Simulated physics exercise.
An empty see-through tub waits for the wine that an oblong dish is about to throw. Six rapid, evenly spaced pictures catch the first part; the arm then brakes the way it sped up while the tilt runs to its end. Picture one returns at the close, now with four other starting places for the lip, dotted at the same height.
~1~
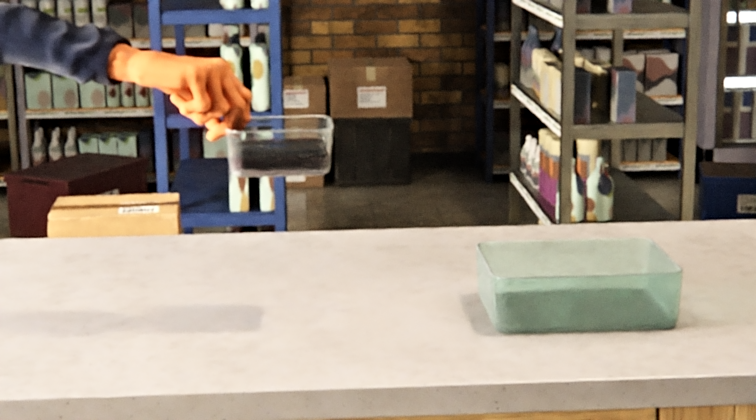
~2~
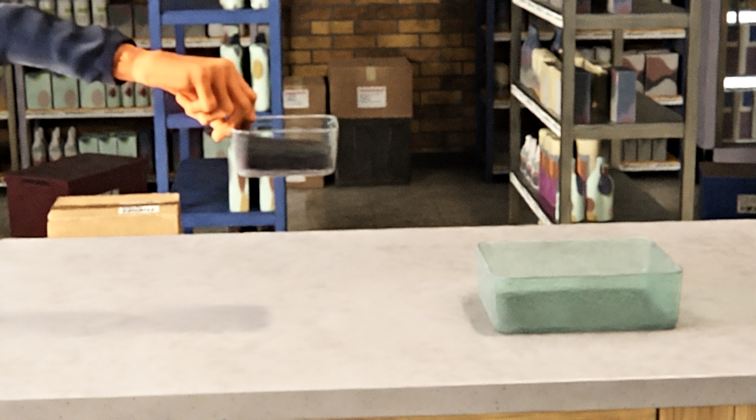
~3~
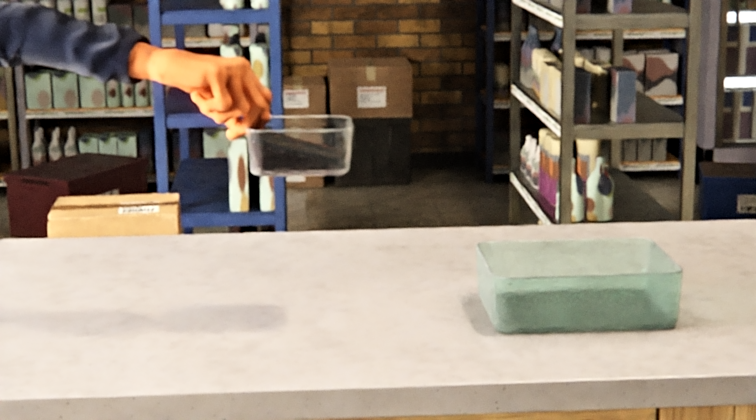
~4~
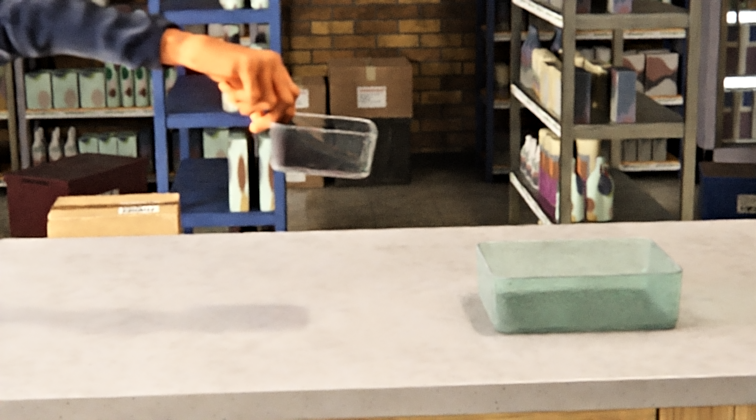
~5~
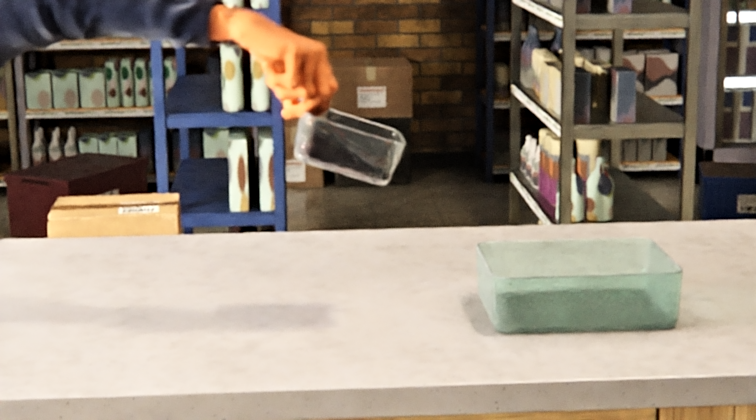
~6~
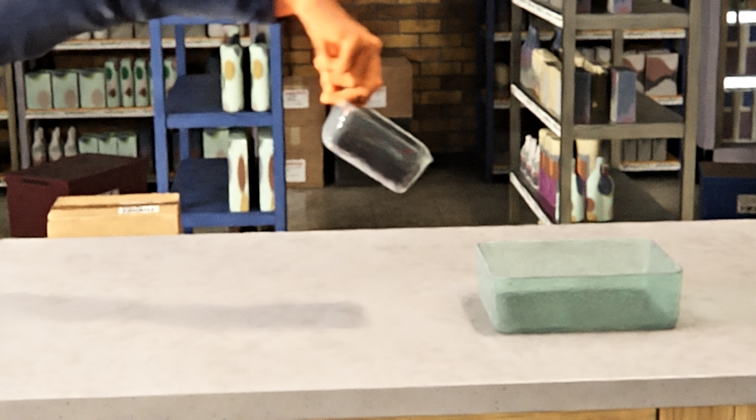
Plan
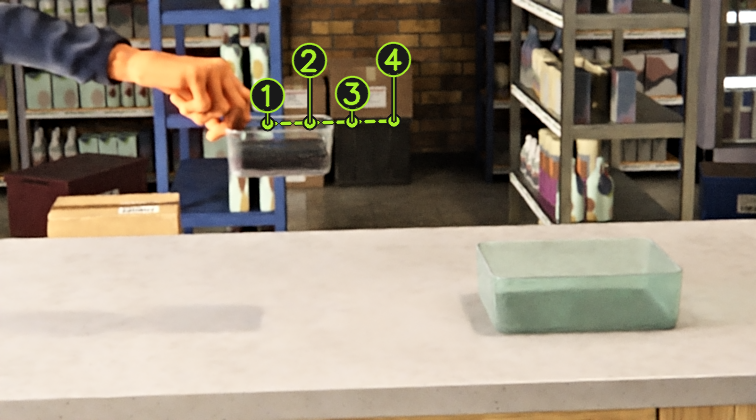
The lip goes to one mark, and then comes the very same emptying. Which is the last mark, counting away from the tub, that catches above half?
1 will do.
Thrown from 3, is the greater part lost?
No.
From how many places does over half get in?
All four.
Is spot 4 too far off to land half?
No.
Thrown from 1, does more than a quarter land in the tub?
Yes.
On the marked copy, 1 at (267, 123); 2 at (309, 122); 3 at (352, 121); 4 at (393, 121).
For spot 1, about 66 % lands in the tub, 24 % falls short and 10 % goes beside or beyond.
For spot 2, about 79 % lands in the tub, 10 % falls short and 11 % goes beside or beyond.
For spot 3, about 79 % lands in the tub, 6 % falls short and 15 % goes beside or beyond.
For spot 4, about 86 % lands in the tub, 4 % falls short and 11 % goes beside or beyond.
